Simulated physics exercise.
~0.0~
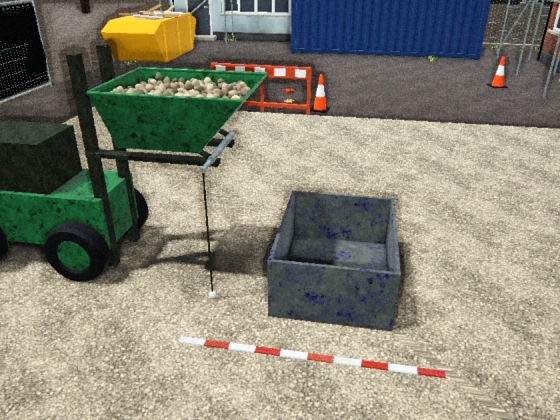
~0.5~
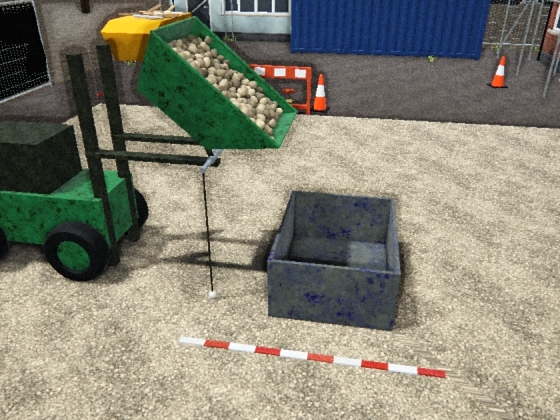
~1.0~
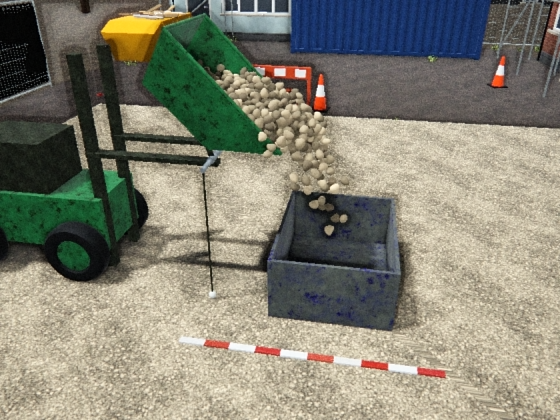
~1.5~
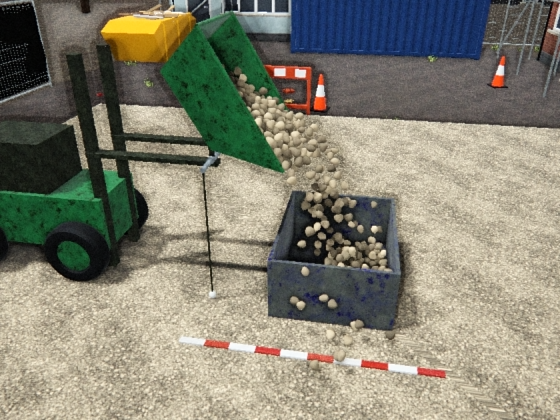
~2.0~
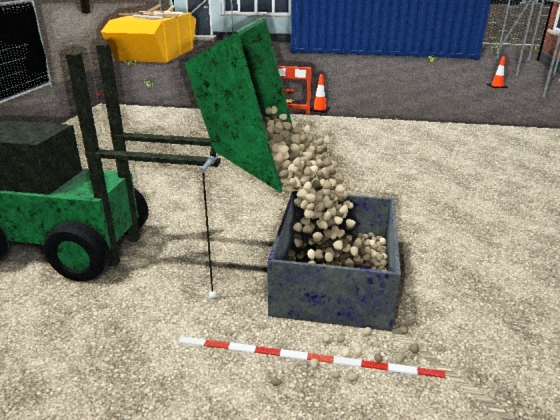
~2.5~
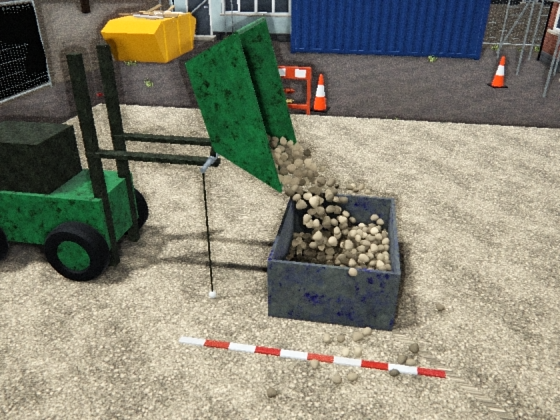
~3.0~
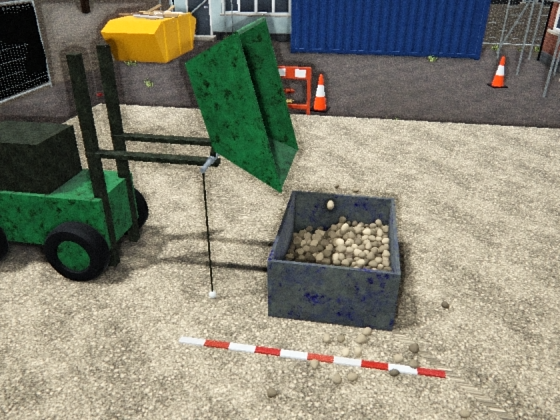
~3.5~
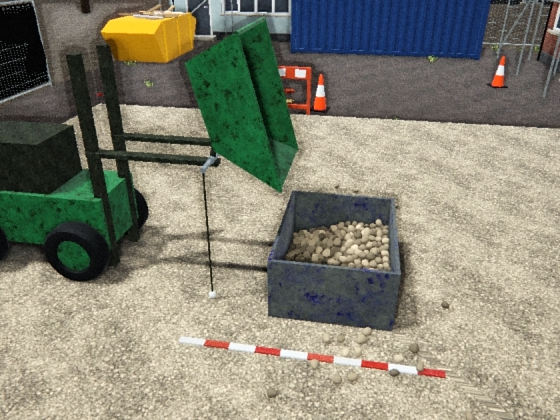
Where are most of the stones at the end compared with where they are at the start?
At the start the stones are up in the green skip on the left. By the end most of them lie lower and further right, inside the dark bin, with a few on the ground.
